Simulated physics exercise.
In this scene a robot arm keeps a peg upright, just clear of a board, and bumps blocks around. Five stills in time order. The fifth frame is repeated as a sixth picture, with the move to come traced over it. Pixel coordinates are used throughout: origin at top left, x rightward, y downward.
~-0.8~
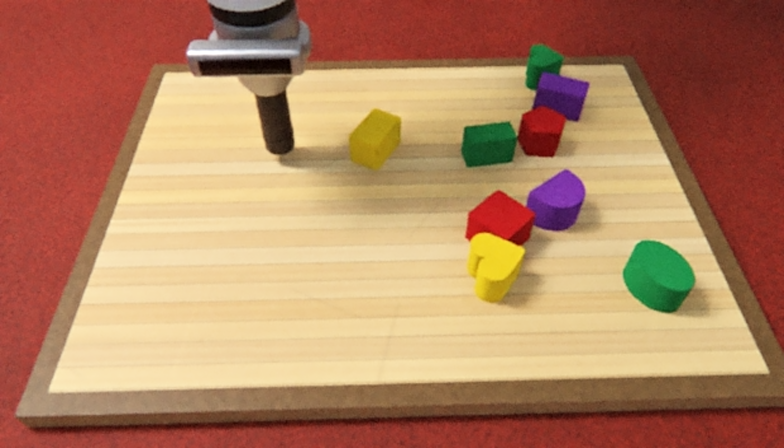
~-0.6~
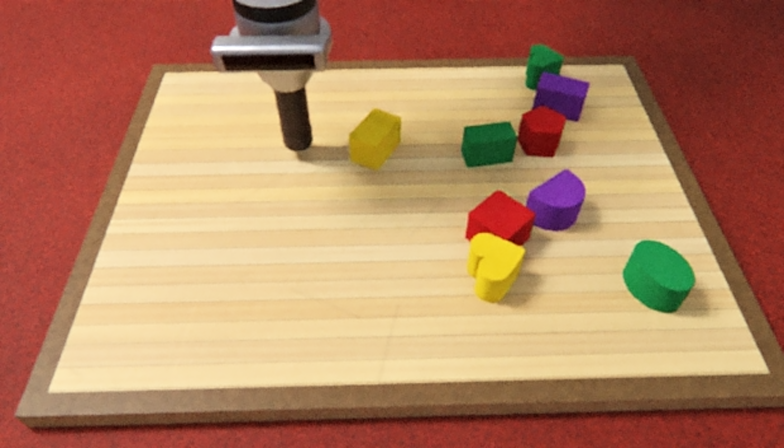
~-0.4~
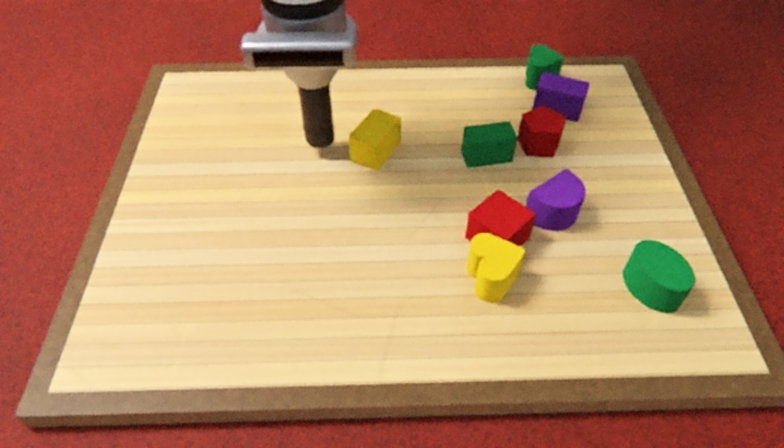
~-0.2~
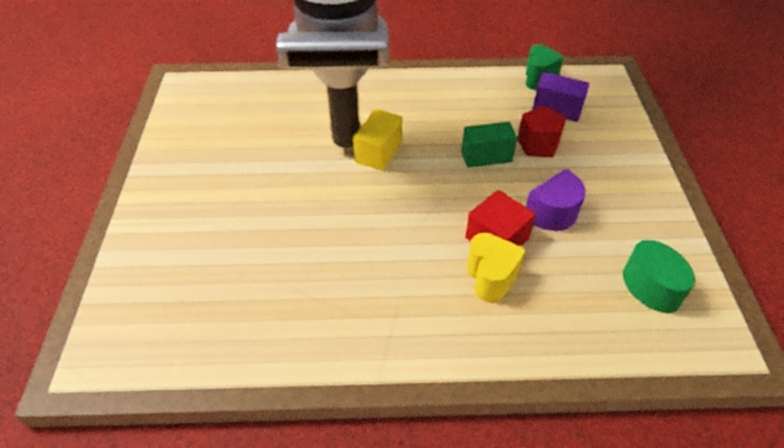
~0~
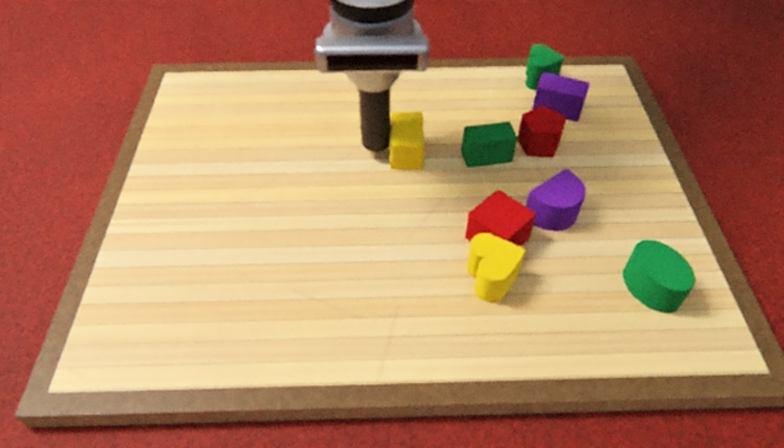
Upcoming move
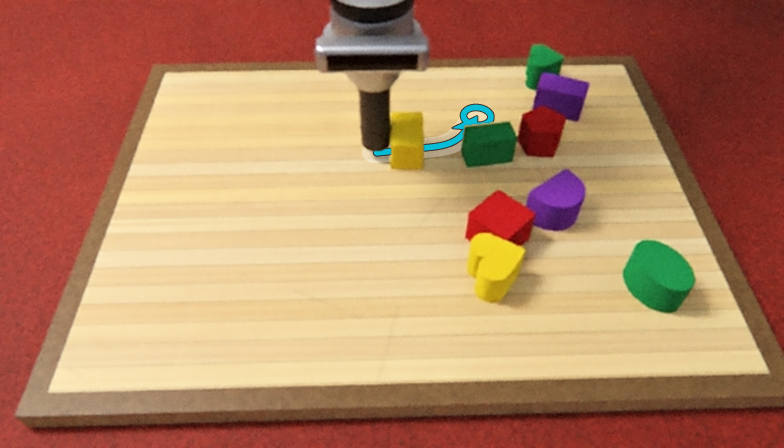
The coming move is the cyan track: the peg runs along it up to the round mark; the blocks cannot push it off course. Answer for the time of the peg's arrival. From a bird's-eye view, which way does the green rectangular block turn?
Bird's-eye view: Clockwise.
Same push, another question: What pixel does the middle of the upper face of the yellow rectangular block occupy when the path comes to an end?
At (496, 117).
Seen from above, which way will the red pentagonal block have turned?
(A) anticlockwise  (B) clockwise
The correct letter is A.
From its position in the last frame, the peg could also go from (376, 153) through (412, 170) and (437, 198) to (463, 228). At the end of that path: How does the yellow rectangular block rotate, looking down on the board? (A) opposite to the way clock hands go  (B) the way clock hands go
It's A.
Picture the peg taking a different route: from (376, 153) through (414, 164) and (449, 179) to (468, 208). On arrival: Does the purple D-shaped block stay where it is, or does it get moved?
That block stands still.
Drawn move, from (376, 153) over (419, 148) and (458, 139) to (477, 116).
On the path given first. One third of the way, peg at (421, 138); yellow rectangular block at (453, 125); green rectangular block at (495, 132).
Two thirds of the way, peg at (460, 128); yellow rectangular block at (493, 119), turned 25° clockwise; green rectangular block at (528, 137), turned 35° clockwise; red pentagonal block at (554, 120), turned 30° anticlockwise.
At the end, peg at (479, 106); yellow rectangular block at (496, 117), turned 30° clockwise; green rectangular block at (530, 137), turned 40° clockwise; red pentagonal block at (554, 120), turned 30° anticlockwise; purple rectangular block still.
